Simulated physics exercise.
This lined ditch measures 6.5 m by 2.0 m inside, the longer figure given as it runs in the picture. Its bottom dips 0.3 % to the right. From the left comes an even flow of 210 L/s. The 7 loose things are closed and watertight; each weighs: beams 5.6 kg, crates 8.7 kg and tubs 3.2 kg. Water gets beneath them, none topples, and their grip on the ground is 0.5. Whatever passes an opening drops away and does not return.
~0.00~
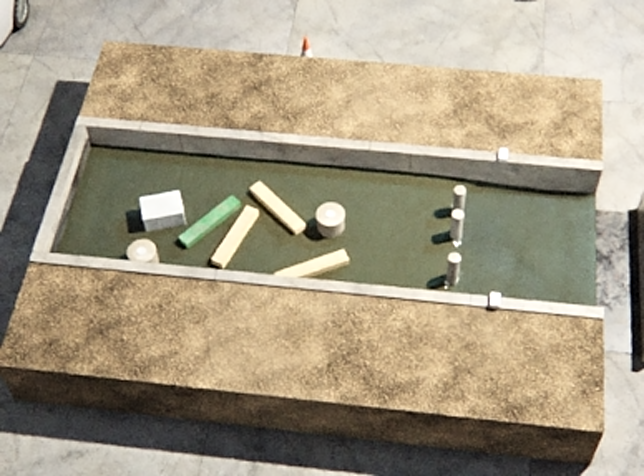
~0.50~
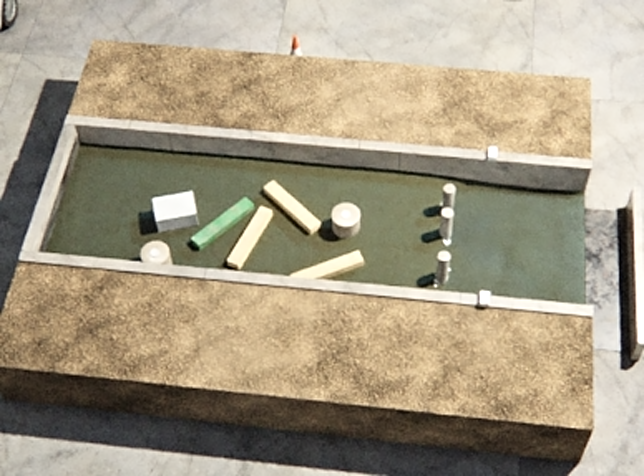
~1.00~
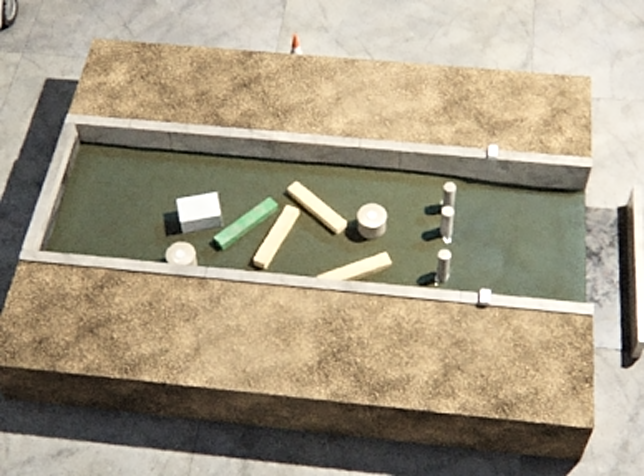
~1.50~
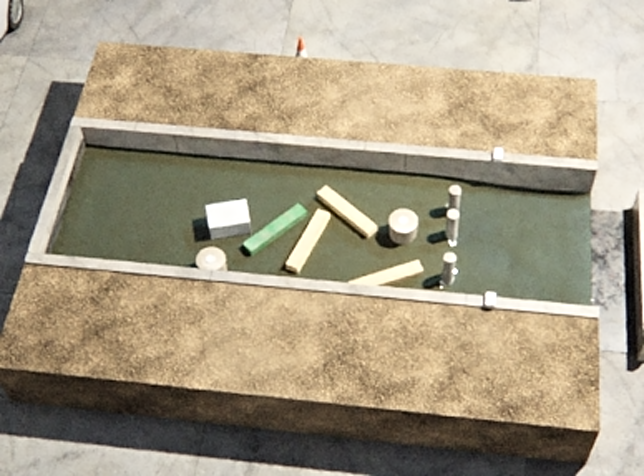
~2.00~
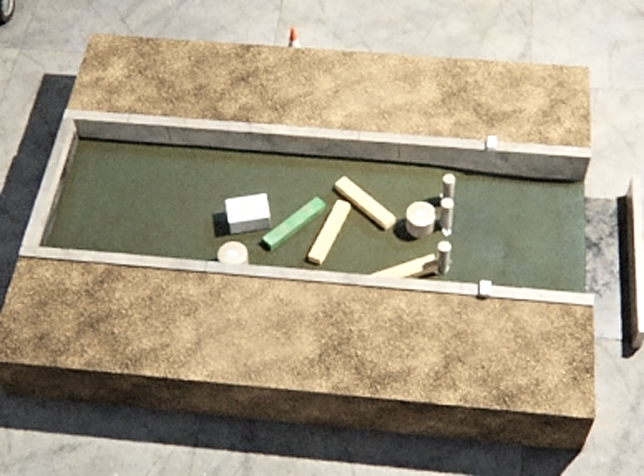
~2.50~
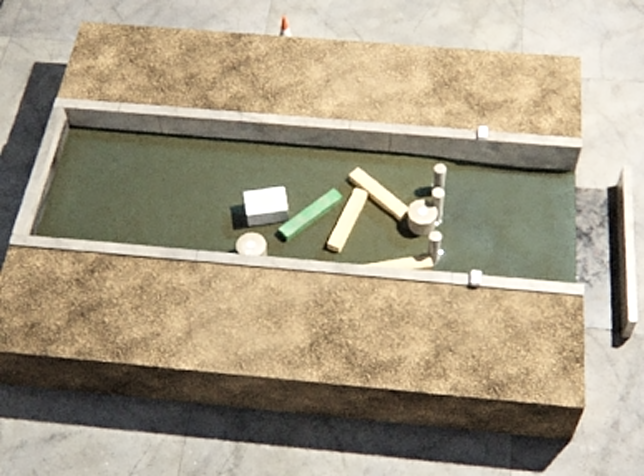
A water-filled ditch carries beams, tubs and a white crate rightward, the leading pieces reaching posts.
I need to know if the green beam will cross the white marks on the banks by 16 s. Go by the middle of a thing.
Green beam is held back.
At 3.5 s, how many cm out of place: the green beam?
Roughly 200 cm by then.
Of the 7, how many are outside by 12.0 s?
By then 2.
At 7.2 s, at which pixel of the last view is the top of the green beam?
Around (408, 240).
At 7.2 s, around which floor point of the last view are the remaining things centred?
At about (406, 247).
After 3.5 s the green beam is near (362, 216), 2.2 m from its start, afloat; 1 of 7 are over the mark; 7 afloat.
After 7.2 s the green beam is near (408, 240), 2.8 m from its start, afloat; 2 of 7 are over the mark; 5 afloat.
After 12.0 s the green beam is near (408, 240), 2.8 m from its start, afloat; 2 of 7 are over the mark; 5 afloat.
After 16.0 s the green beam is near (408, 240), 2.8 m from its start, afloat; 2 of 7 are over the mark; 5 afloat.
